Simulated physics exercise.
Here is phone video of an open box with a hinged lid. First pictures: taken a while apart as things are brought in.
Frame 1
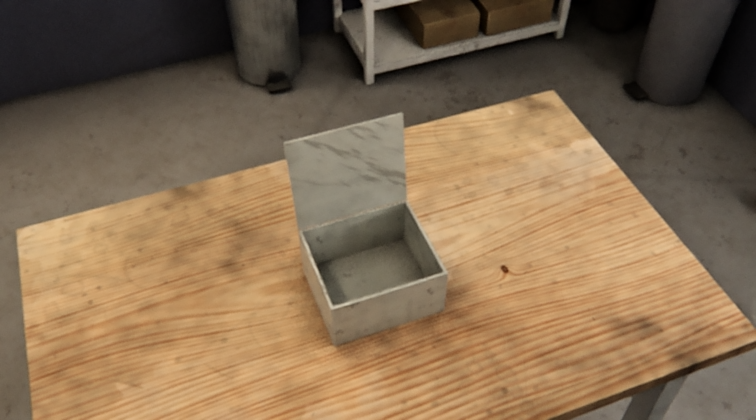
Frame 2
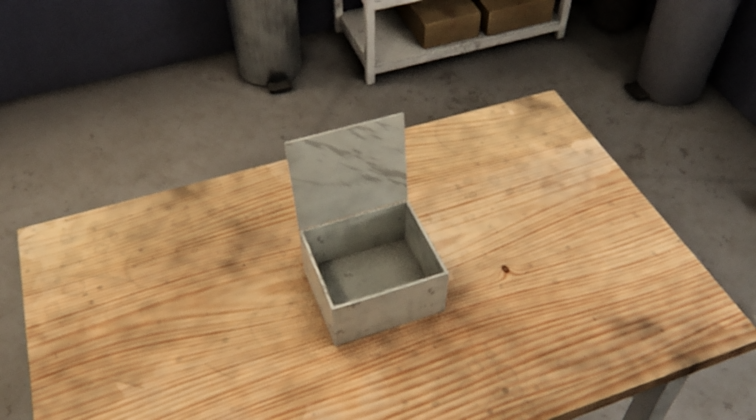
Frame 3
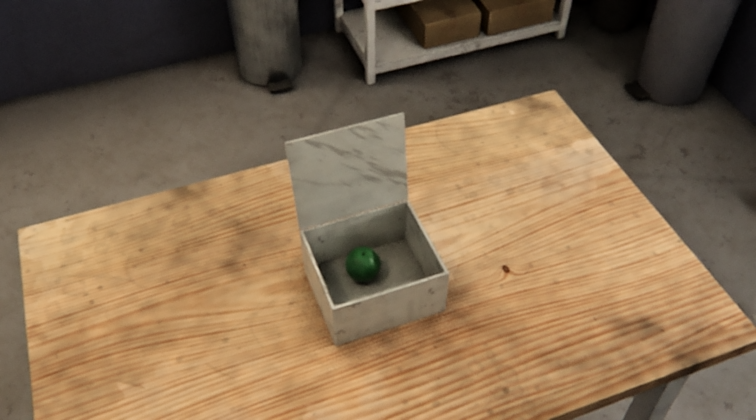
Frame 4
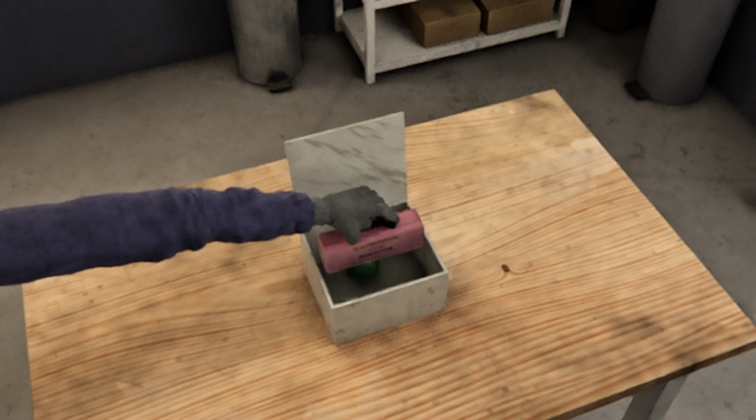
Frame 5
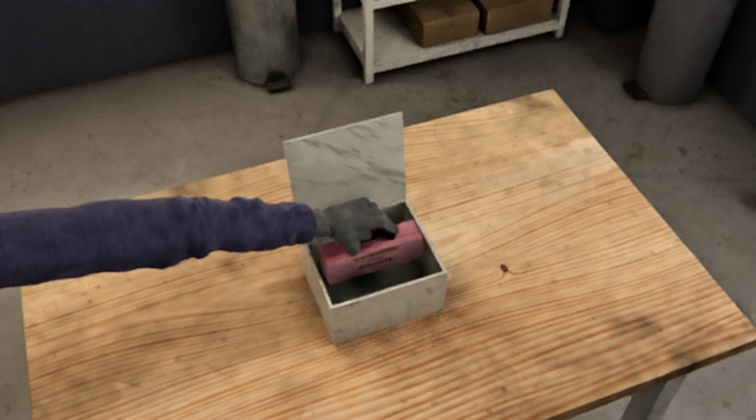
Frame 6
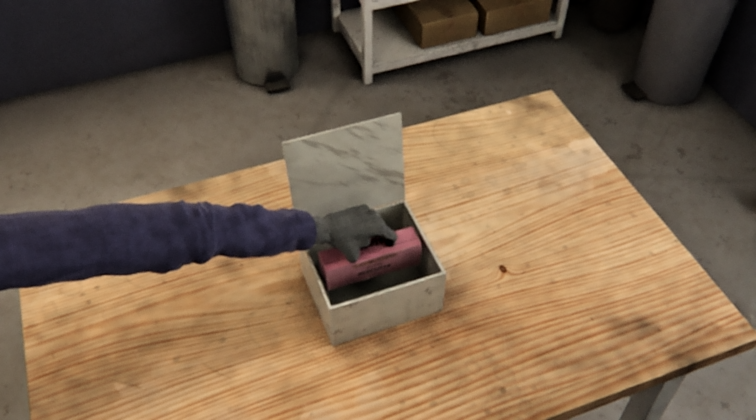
On a wooden table, an open box with a hinged lid sat empty, then held a green apple, and a gloved hand reached in from the left and lowered a pink carton into it.
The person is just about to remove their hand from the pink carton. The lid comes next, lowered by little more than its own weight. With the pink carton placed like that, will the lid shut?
Yes.
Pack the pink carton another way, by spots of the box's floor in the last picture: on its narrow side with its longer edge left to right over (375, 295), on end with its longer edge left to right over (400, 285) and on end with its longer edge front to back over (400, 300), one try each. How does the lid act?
So: First go, the lid gets all the way down; second go, it can't get down; third go, it can't get down.
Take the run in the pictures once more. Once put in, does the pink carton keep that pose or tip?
Well, it ends up skewed.
Then, 0.90 s after the last picture, lid starting down; pink carton on its side near (374, 292); green apple rolled a little.
Then, 1.60 s after the last picture, lid 57° above the rim; pink carton on its side near (374, 292); green apple rolled a little.
Then, 2.00 s after the last picture, lid 12° above the rim; pink carton on its side near (374, 292); green apple rolled a little.
At rest, lid shut; tipped over in the box, pink carton; green apple in place. Seen from the same camera at the end, pink carton near (374, 292).
